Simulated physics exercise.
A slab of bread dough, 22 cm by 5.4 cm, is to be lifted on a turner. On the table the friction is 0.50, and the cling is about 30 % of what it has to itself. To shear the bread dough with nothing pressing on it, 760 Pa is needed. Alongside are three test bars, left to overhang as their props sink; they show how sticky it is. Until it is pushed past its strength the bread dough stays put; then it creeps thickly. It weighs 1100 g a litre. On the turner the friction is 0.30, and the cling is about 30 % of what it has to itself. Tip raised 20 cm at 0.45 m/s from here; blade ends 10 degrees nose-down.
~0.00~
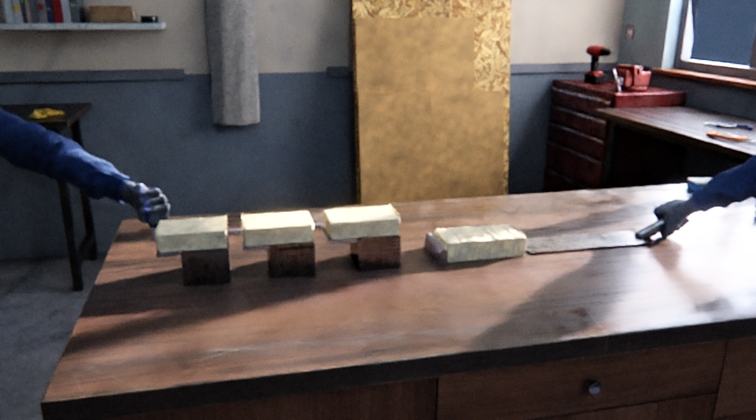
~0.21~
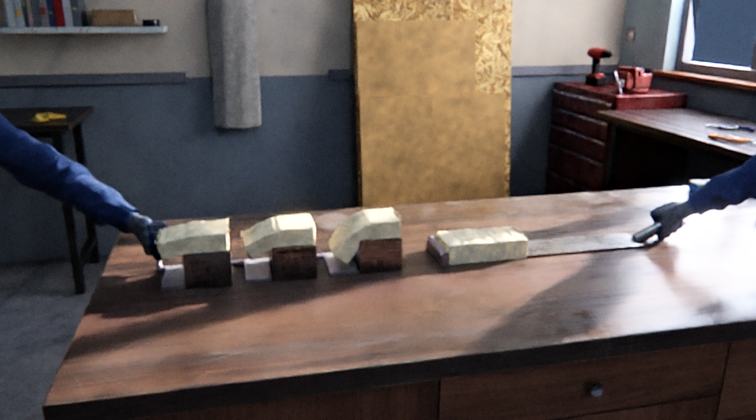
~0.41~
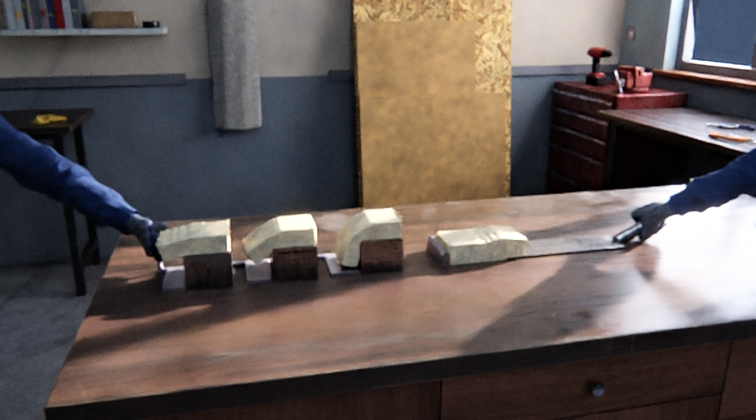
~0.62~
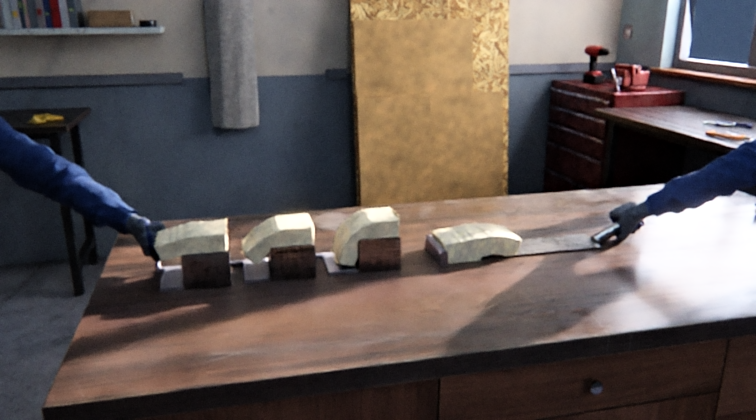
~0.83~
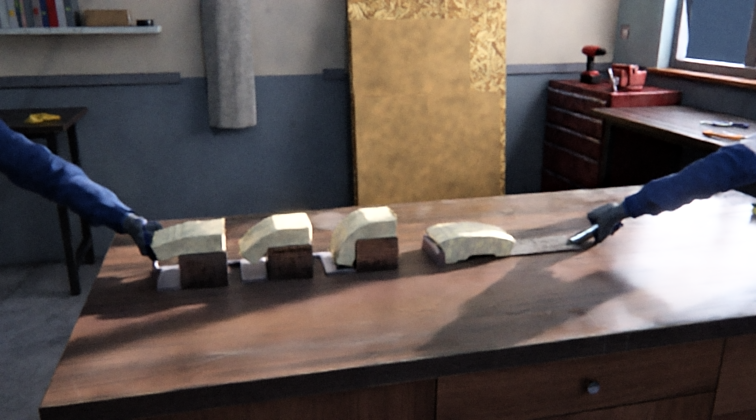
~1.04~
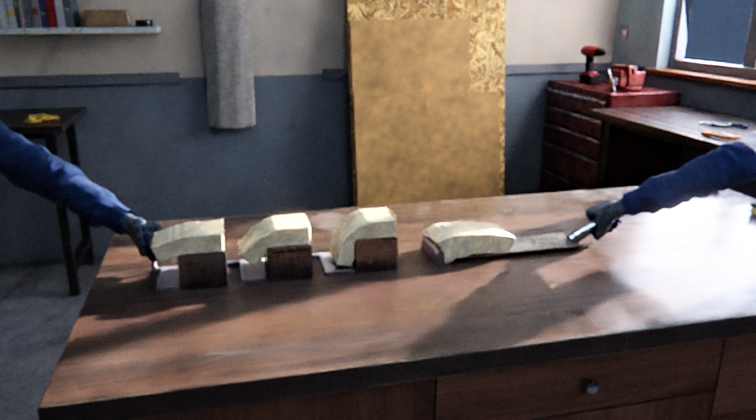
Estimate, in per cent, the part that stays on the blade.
Close to 100 out of 100.
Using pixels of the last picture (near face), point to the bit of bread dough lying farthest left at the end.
It shows up near (437, 173) in the last picture.
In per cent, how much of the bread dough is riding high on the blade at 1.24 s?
About 45 %.
After 1.24 s, the tip is 9.4 cm up.
After 1.47 s, the tip is 19 cm up.
After 1.71 s, the tip is 20 cm up and 100 % is riding high on the blade.
After 1.94 s, the tip is 20 cm up and 100 % is riding high on the blade.
After 2.10 s, at the end, the tip is 20 cm up and 100 % is riding high on the blade.
